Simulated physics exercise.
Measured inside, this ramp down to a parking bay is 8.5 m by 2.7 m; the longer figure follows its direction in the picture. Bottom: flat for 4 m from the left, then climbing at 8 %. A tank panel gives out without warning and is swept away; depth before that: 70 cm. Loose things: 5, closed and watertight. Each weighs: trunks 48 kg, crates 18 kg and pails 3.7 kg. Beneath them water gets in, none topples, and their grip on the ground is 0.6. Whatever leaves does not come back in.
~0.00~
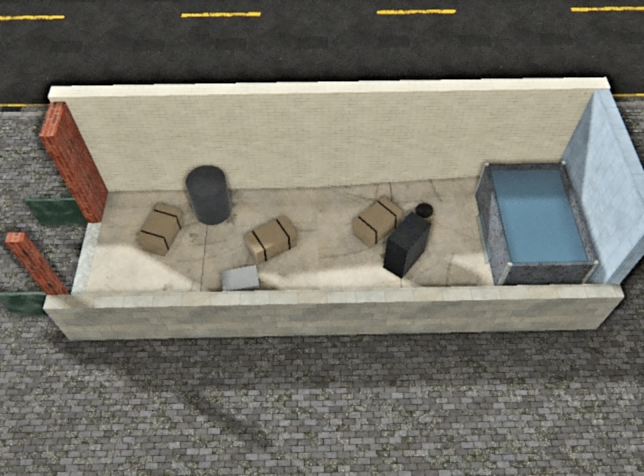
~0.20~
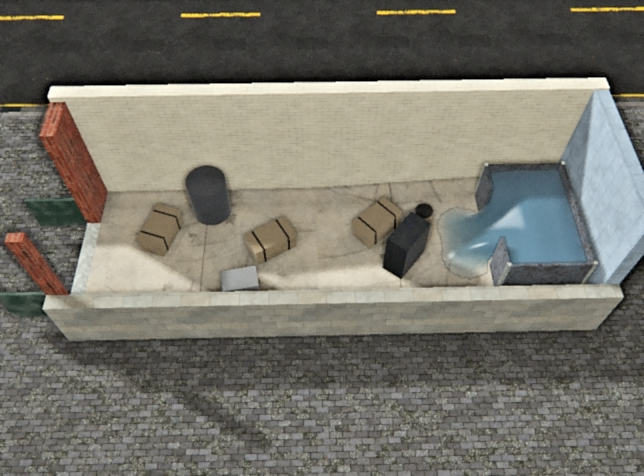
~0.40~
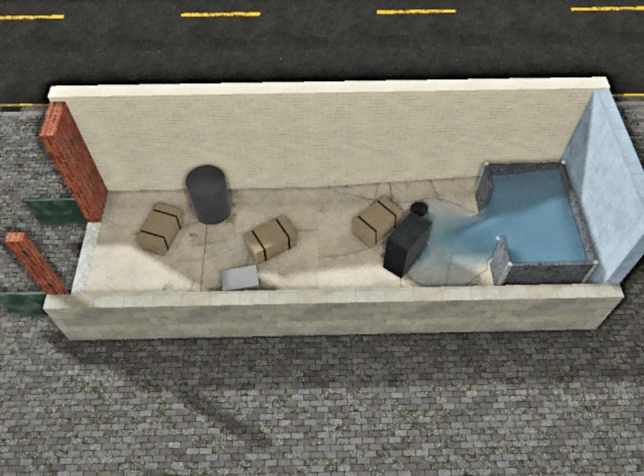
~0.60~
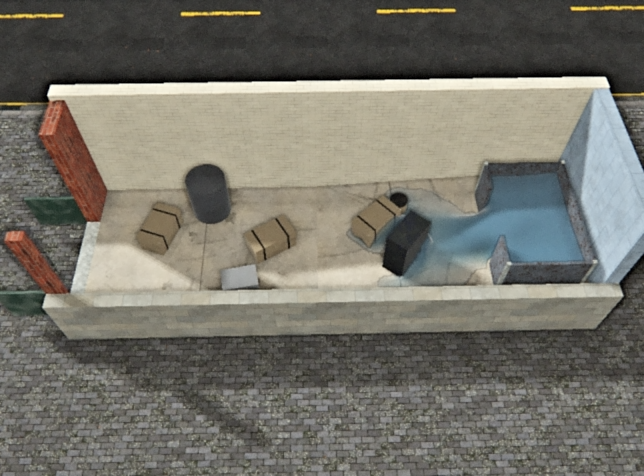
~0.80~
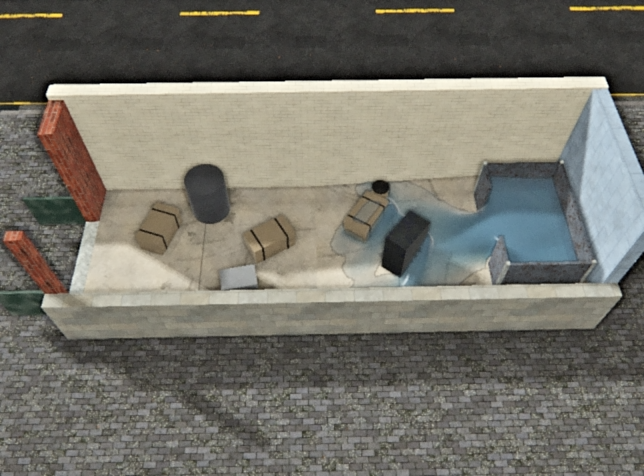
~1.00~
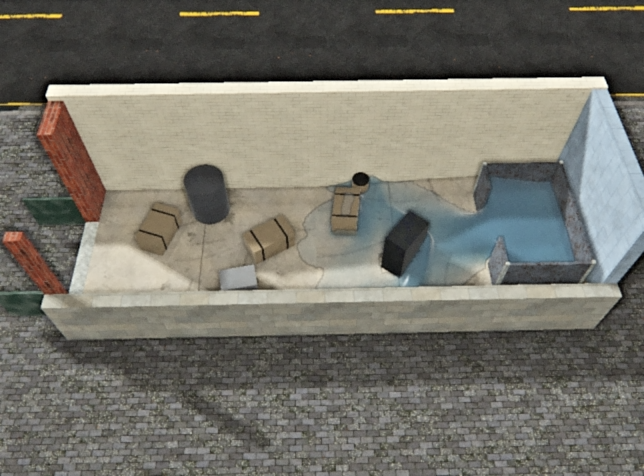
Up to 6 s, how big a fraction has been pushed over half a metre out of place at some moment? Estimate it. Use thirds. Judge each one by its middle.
Two thirds or more.
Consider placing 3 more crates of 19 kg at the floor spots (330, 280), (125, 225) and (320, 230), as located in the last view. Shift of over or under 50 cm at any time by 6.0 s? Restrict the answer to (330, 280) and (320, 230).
Beyond, then beyond.
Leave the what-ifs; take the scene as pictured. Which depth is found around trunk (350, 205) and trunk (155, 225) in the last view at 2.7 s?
First roughly 12 cm, second roughly 3 cm.
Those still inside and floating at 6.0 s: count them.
The count is 2.
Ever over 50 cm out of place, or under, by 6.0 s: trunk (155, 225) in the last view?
My call is that it falls shy.
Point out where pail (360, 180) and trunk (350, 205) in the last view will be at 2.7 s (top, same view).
They should sit about (236, 173) and (236, 227) in the last view.
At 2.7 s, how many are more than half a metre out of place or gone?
3.
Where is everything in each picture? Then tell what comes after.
A pail at (426, 210), on the bottom; a trunk at (379, 216), on the bottom; water covers 2.5 m2; 0 of 5 have shifted, in the first picture.
A pail at (425, 210), on the bottom; a trunk at (379, 217) rests on the ground; water covers 3.5 m2; 0 of 5 have shifted, in the second picture.
A pail at (420, 209), on the bottom, 9 cm from its start; a trunk at (379, 216), on the bottom; water covers 4.7 m2; 1 of 5 have shifted, in the third picture.
A pail at (399, 200), on the bottom, 50 cm from its start; a trunk at (378, 215), on the bottom; 5.7 m2 under water; 1 of 5 have shifted, in the fourth picture.
A pail at (381, 187) rests on the ground, 92 cm from its start; a trunk at (368, 211), on the bottom, 20 cm from its start; 7.3 m2 under water; 2 of 5 have shifted, in the fifth picture.
A pail at (361, 179) floats, 132 cm from its start; a trunk at (348, 205), on the bottom, 57 cm from its start; water covers 9.0 m2; 2 of 5 have shifted, in the sixth picture.
After 1.4 s 2 of 5 are over 50 cm from their spots; 1 afloat.
After 2.7 s 3 of 5 are over 50 cm from their spots; 1 afloat.
After 4.2 s 4 of 5 are over 50 cm from their spots; 3 afloat.
After 6.0 s 4 of 5 are over 50 cm from their spots, and 4 have been at some point; 2 afloat.
